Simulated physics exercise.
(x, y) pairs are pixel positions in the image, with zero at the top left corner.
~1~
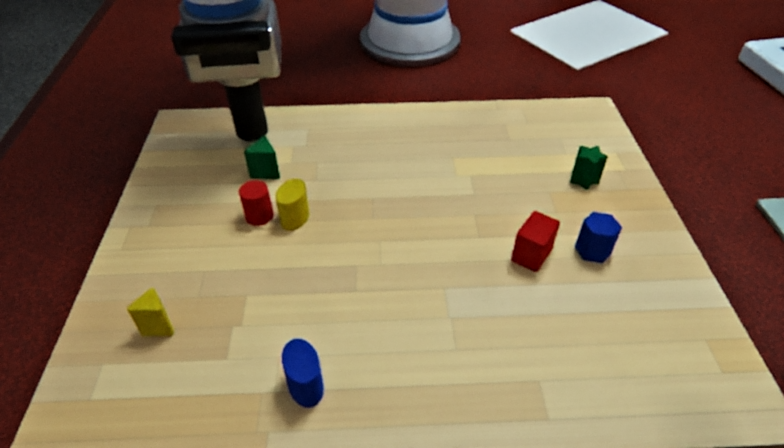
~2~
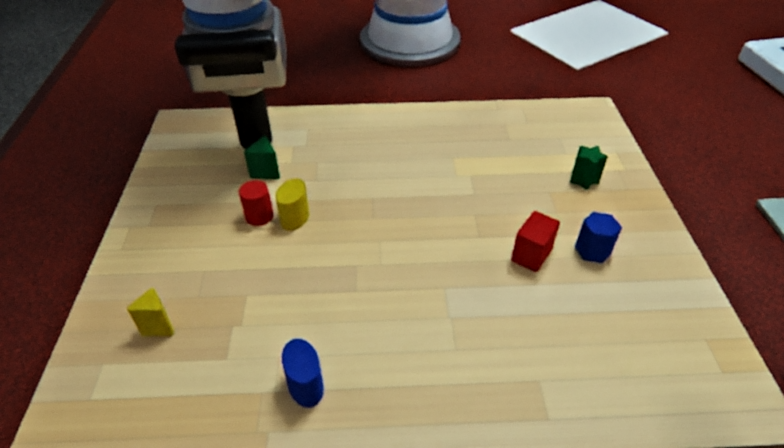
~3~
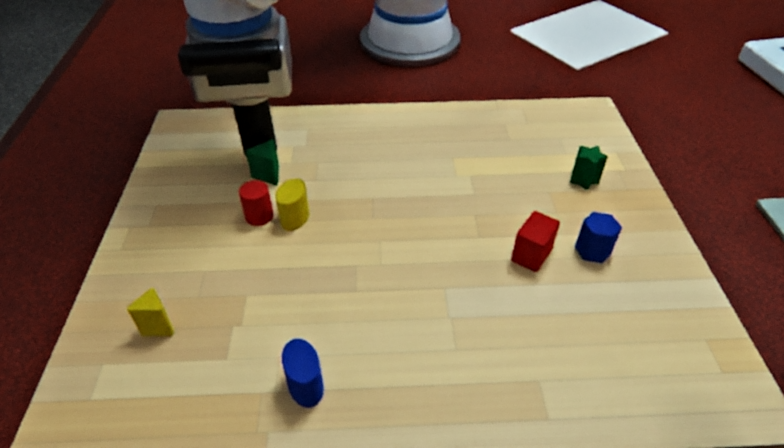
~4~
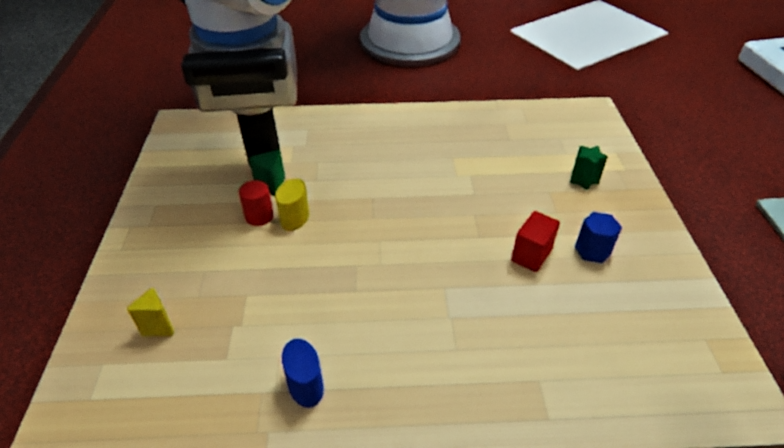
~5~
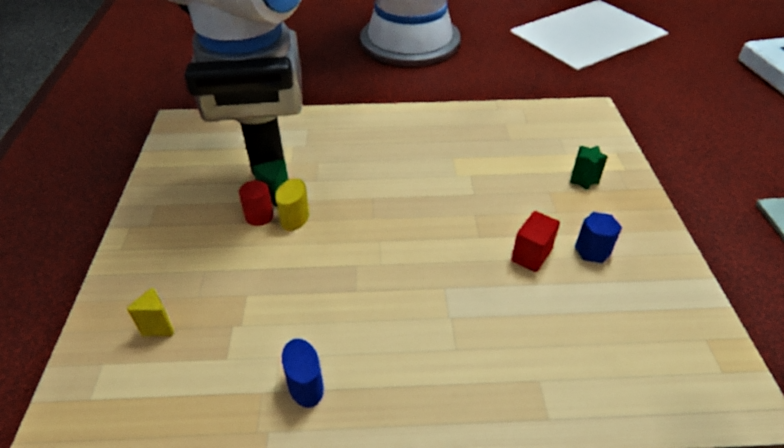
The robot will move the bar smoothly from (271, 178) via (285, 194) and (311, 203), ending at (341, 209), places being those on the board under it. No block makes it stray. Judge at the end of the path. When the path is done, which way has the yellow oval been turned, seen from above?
From above, the turn goes anticlockwise.
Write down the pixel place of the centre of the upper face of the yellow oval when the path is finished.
Its top middle will sit at (302, 206).
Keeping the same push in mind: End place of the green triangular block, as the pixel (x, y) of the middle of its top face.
I'd place it at (280, 193), taking the centre of its top.
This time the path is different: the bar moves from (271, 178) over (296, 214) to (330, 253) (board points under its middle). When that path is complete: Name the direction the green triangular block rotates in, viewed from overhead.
Twists clockwise.
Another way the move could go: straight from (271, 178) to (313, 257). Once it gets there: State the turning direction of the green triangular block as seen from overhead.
Clockwise rotation.
On the path given first. One third of the way, bar (283, 186); red round block (252, 192); green triangular block (279, 187), turned 15° clockwise; yellow oval (298, 199), turned 20° anticlockwise.
Two thirds of the way, bar (310, 195); red round block (252, 192); green triangular block (280, 193), turned 30° clockwise; yellow oval (302, 206), turned 30° anticlockwise.
At the end, bar (341, 200); red round block (252, 192); green triangular block (280, 193), turned 30° clockwise; yellow oval (302, 206), turned 30° anticlockwise.
